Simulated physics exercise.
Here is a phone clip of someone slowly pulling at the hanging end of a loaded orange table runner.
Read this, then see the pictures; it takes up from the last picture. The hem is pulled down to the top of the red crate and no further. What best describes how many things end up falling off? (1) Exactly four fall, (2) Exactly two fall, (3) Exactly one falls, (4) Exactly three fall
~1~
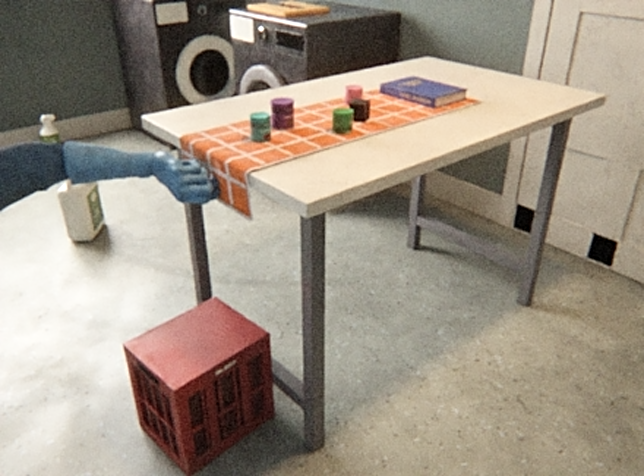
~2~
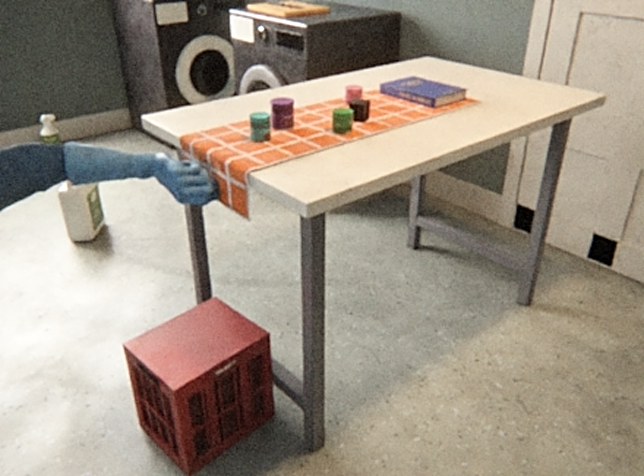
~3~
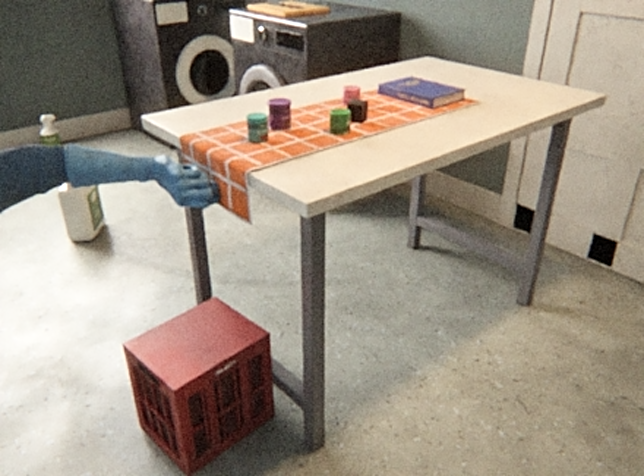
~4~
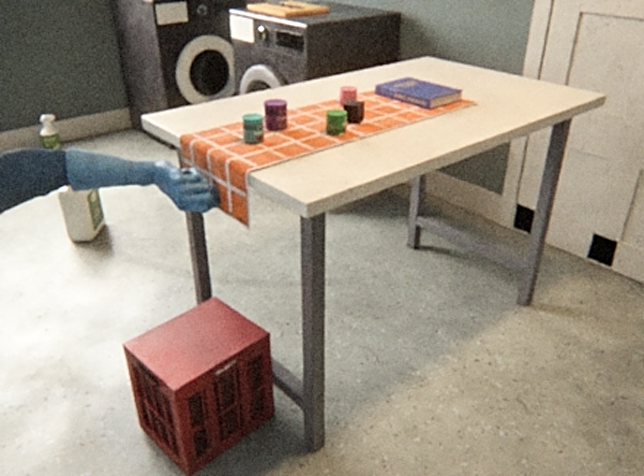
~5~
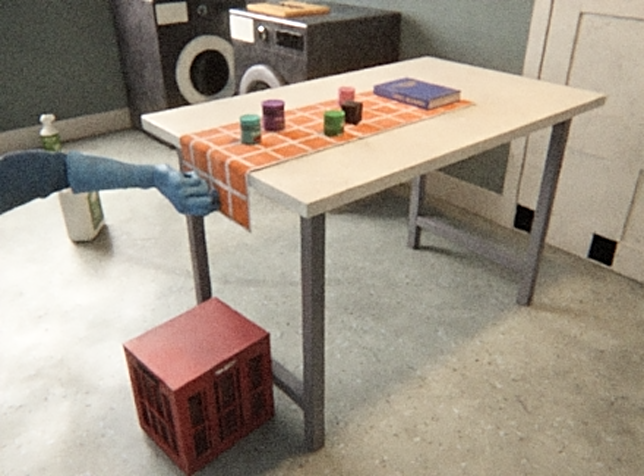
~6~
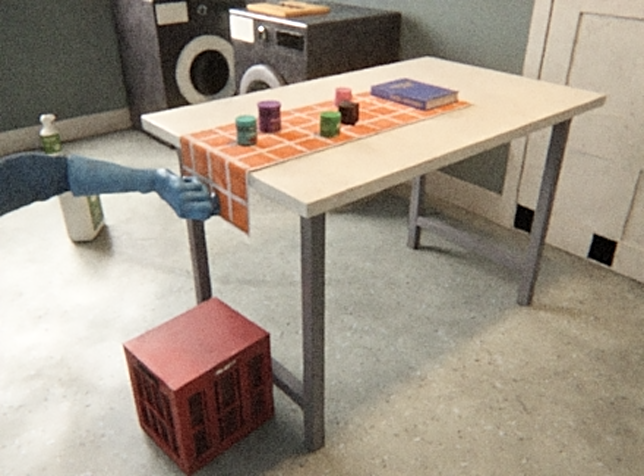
(4) Exactly three fall.
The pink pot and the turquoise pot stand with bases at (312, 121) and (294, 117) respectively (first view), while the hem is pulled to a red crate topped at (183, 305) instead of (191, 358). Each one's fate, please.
Pink pot: Safe; turquoise pot: Safe.
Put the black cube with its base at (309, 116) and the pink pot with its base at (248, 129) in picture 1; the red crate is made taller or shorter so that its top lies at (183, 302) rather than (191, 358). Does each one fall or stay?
The black cube stays aboard; the pink pot is lost.
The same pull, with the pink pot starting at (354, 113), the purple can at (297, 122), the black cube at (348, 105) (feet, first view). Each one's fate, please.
Briefly: Pink pot stays; purple can drops; black cube stays.
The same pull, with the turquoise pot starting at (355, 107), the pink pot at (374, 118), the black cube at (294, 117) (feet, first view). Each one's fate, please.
Note: Turquoise pot kept on top; pink pot kept on top; black cube lost.
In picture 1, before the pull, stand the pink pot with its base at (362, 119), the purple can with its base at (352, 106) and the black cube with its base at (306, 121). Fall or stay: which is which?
Pink pot: Still on; purple can: Still on; black cube: Off.
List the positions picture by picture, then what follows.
Hem (252, 222); turquoise pot (260, 115); purple can (282, 100); green pot (343, 111); black cube (360, 101); pink pot (354, 87); top of the crate (191, 358), in the first frame.
Hem (251, 223); turquoise pot (260, 115), in the second frame.
Hem (252, 225); purple can (279, 101), in the third frame.
Hem (250, 231); green pot (336, 112); top of the crate (191, 358), in the fourth frame.
Hem (252, 233); black cube (352, 103), in the fifth frame.
Hem (250, 239); turquoise pot (246, 118); purple can (269, 103); green pot (330, 114); black cube (349, 104); pink pot (343, 89), in the sixth frame.
Soon after, hem near (220, 272); turquoise pot gone.
After that, hem near (222, 303); turquoise pot and purple can gone.
In the end, hem on the crate; turquoise pot, purple can and green pot gone. The table loses three.
